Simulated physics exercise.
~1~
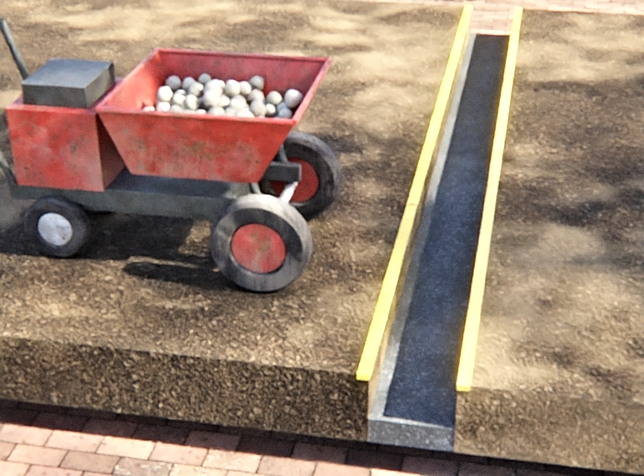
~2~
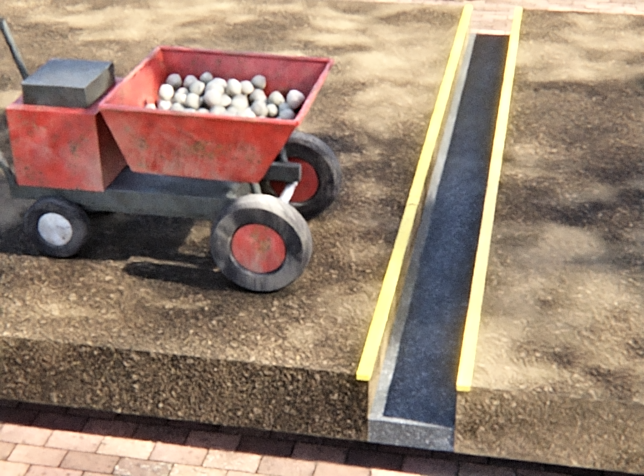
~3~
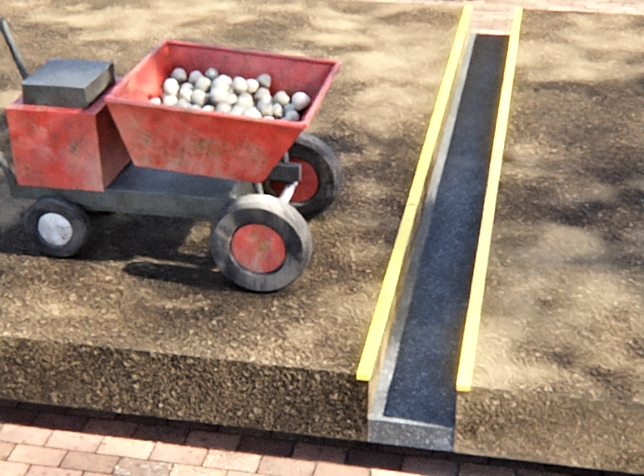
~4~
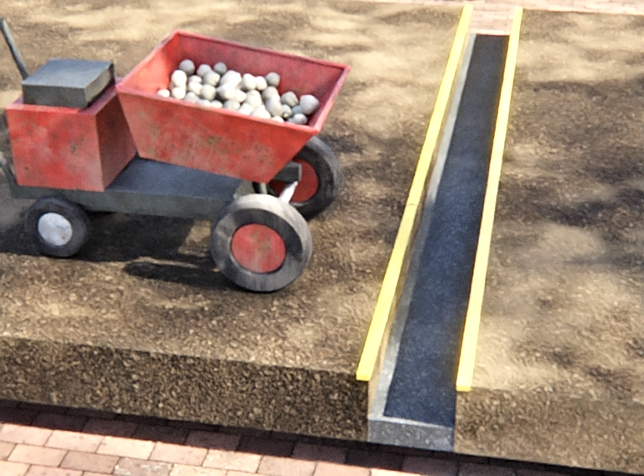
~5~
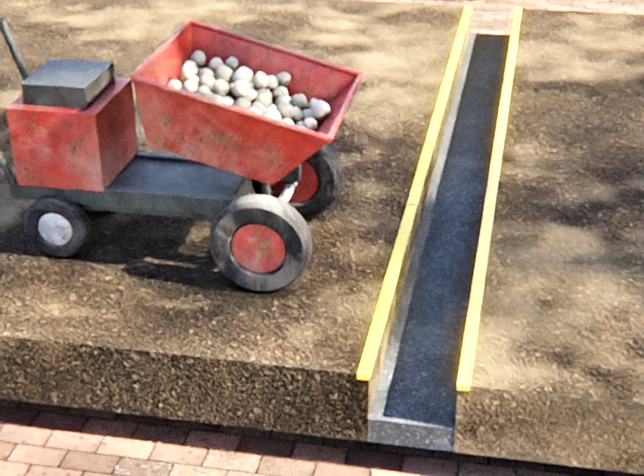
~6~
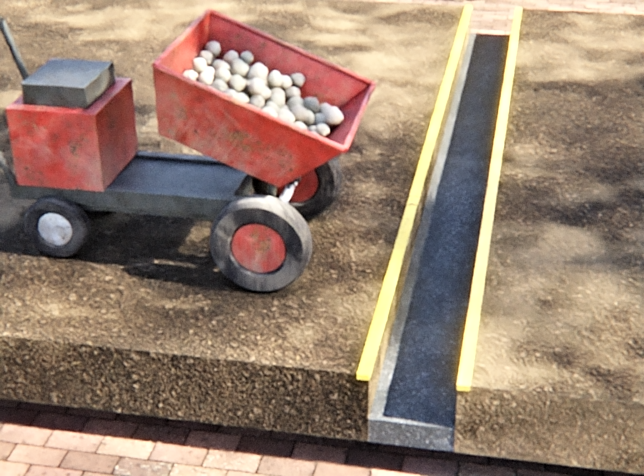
Red skip of rounded pebbles on a small power barrow rising at the rear and tilting toward a yellow-edged trench at right.
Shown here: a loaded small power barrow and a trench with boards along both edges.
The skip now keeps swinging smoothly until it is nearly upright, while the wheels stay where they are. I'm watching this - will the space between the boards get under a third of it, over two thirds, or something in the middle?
By the look of it, the trench catches a larger share, above two-thirds.
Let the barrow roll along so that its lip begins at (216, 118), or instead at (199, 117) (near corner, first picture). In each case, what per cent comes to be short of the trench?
Roughly 40 per cent at the first spot and 50 per cent at the second.
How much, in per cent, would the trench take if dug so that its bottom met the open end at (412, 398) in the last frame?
70 per cent, roughly.
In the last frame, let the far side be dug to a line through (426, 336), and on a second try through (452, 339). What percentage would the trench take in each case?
The first case gives close to 40 per cent and the second close to 70 per cent.
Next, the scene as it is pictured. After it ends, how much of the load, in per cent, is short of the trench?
That share comes out near 0 in a hundred.
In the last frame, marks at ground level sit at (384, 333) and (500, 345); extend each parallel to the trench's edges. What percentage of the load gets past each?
Respectively 100 and 10 percent.
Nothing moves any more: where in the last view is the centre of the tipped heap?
The centre comes to rest close to (444, 285).
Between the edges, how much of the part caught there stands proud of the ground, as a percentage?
Estimate: Around 5 %.
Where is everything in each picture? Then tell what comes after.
Lip of the skip at (294, 123), level; top of the load at (214, 115), river pebbles; first edge of the trench at (375, 331); far edge at (470, 341), the trench under half as wide as the skip, and about half as deep as wide, in the first picture.
Lip of the skip at (296, 124), tipped barely; top of the load at (209, 102), in the second picture.
Lip of the skip at (304, 127), tipped barely; top of the load at (197, 108), in the third picture.
Lip of the skip at (315, 132), tipped a little; top of the load at (205, 102), in the fourth picture.
Lip of the skip at (329, 139), tipped clearly; top of the load at (207, 83), in the fifth picture.
Lip of the skip at (344, 150), tipped clearly; top of the load at (223, 76); first edge of the trench at (375, 331); far edge at (470, 341), in the sixth picture.
Soon after the last picture, skip tipped steeply; all in the skip.
A little later, skip tipped right over; most in the skip; about a quarter in or heaped over the trench; a stray few beyond it; a stray few falling.
Later still, skip tipped right over; a small part in the skip; most in or heaped over the trench; a small part beyond it.
At rest, skip tipped right over; most in or heaped over the trench; a small part beyond it.
